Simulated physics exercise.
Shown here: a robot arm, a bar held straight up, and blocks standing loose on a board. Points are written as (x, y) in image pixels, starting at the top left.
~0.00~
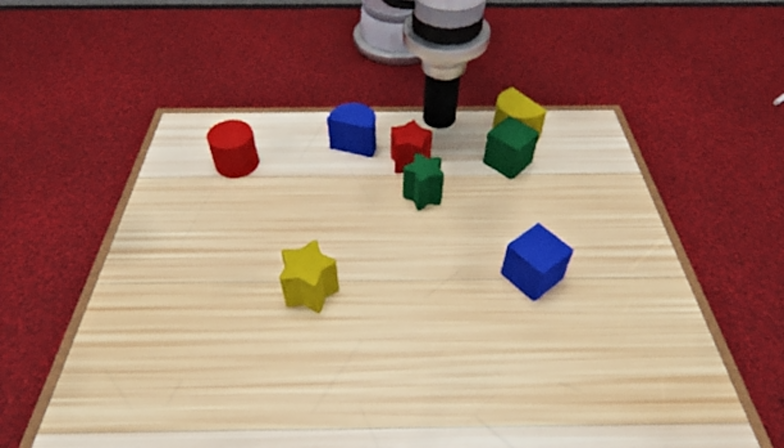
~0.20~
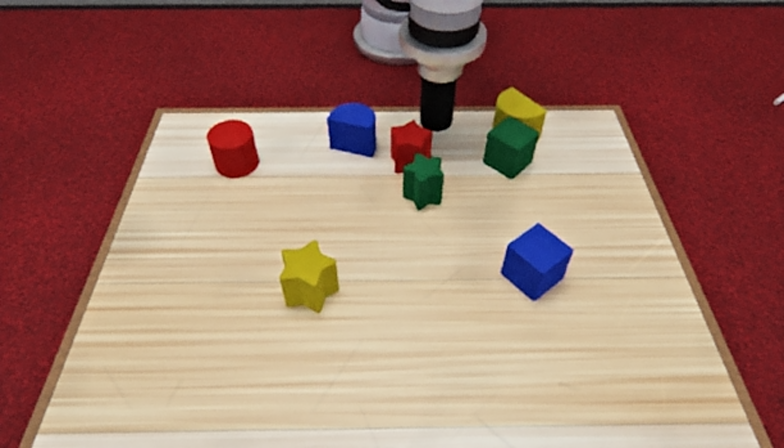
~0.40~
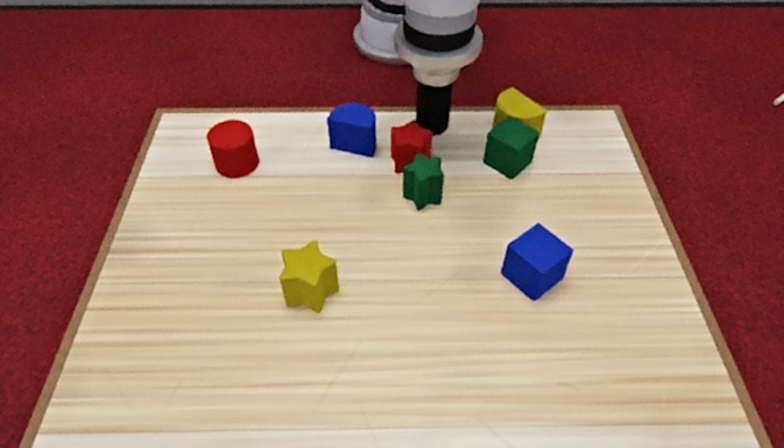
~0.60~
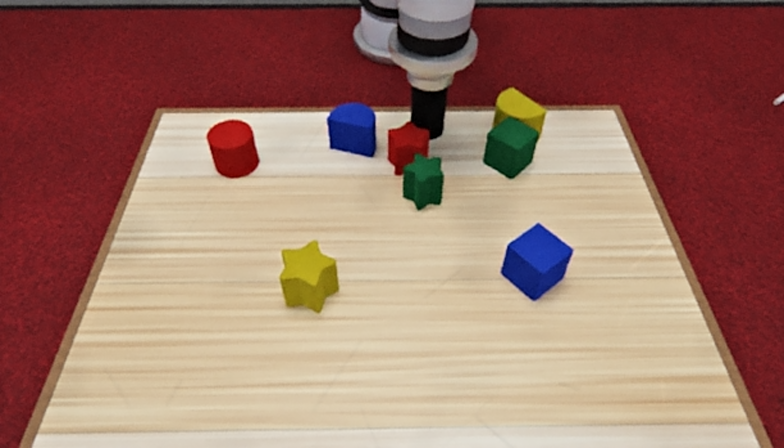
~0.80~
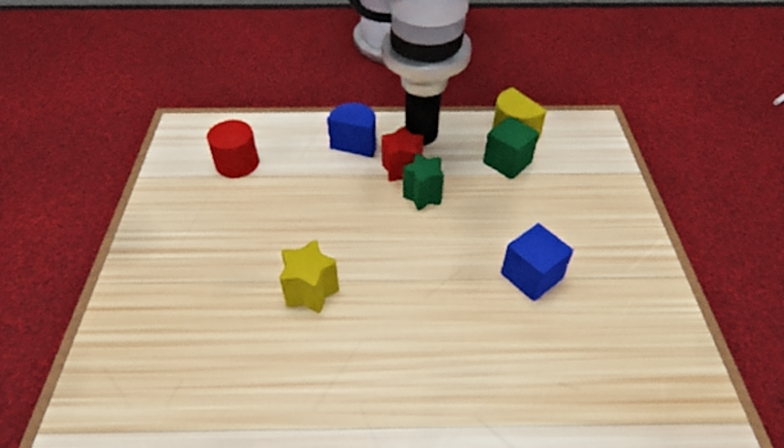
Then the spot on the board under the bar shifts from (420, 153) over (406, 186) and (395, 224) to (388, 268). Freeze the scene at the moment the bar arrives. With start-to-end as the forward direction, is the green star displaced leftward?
My answer is yes.
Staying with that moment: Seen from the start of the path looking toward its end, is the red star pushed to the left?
Short answer: No.
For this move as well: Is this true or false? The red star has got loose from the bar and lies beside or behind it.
That claim is true.
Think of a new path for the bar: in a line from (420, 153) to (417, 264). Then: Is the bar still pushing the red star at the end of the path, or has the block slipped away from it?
At the end of the path, the bar has already lost the red star, which lies beside or behind it.
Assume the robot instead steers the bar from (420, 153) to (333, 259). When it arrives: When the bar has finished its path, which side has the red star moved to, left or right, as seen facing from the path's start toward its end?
Measured against the direction from start to end, the red star shifts toward the right-hand side.
The first path, step by step. One third of the way, bar (406, 168); red star (379, 171), turned 15° clockwise; green star (427, 177), turned 45° anticlockwise.
Two thirds of the way, bar (395, 207); red star (359, 190), turned 65° clockwise; green star (431, 193), turned 105° anticlockwise.
At the end, bar (388, 251); blue half-round block unmoved; red star (358, 191), turned 70° clockwise; green star (431, 193), turned 110° anticlockwise.
